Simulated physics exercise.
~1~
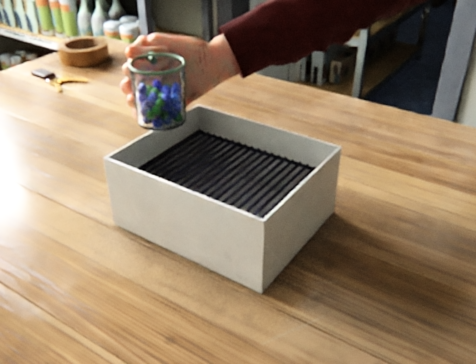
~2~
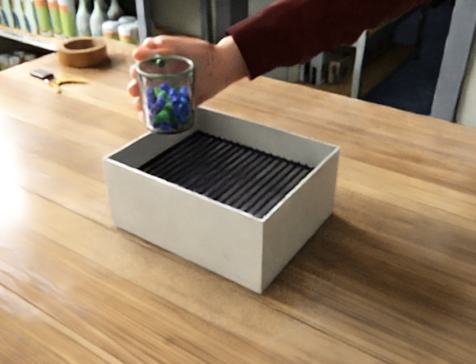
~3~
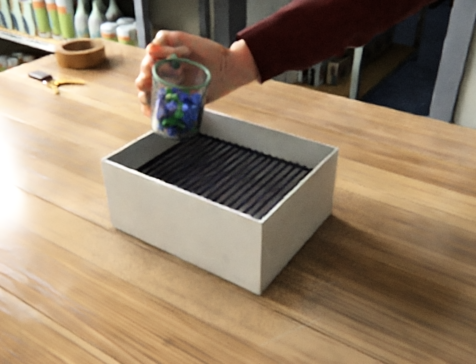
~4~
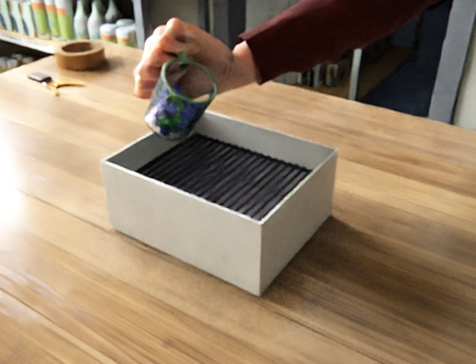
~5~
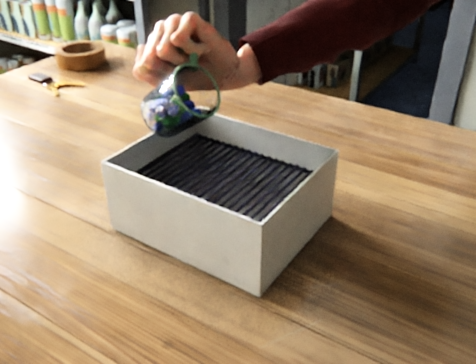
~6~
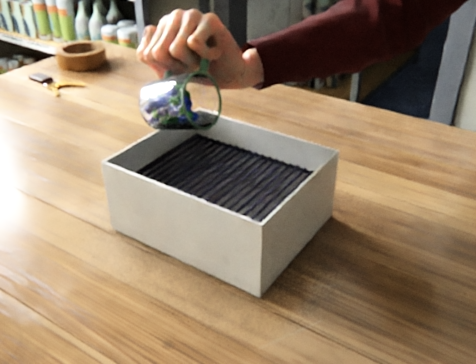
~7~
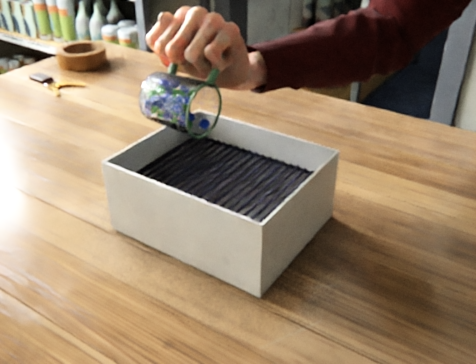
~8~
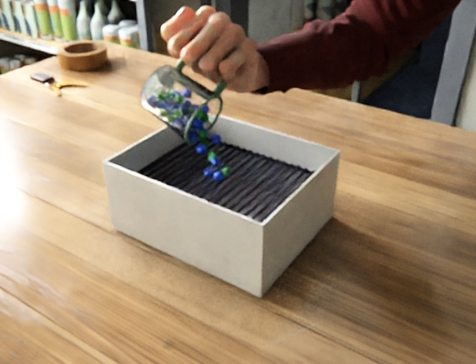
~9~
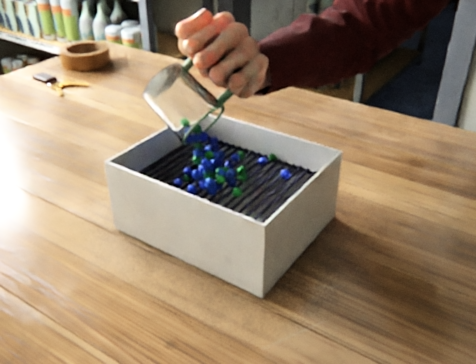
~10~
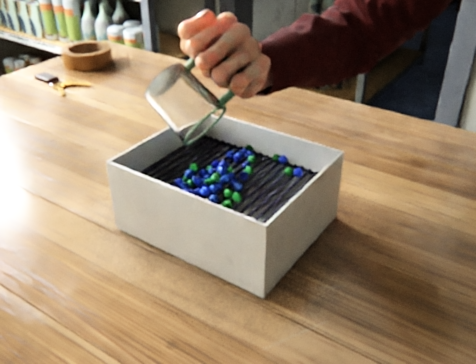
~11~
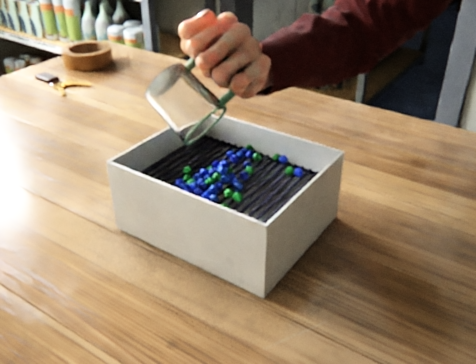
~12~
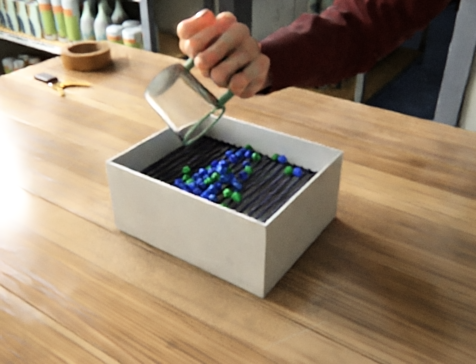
We see a hand hold a small glass cup of blue and green bits over an open pale box spanned by dark bars, then tip it until the bits tumble out and scatter, ending with both colours resting on top of the bars beneath the emptied, upturned cup.
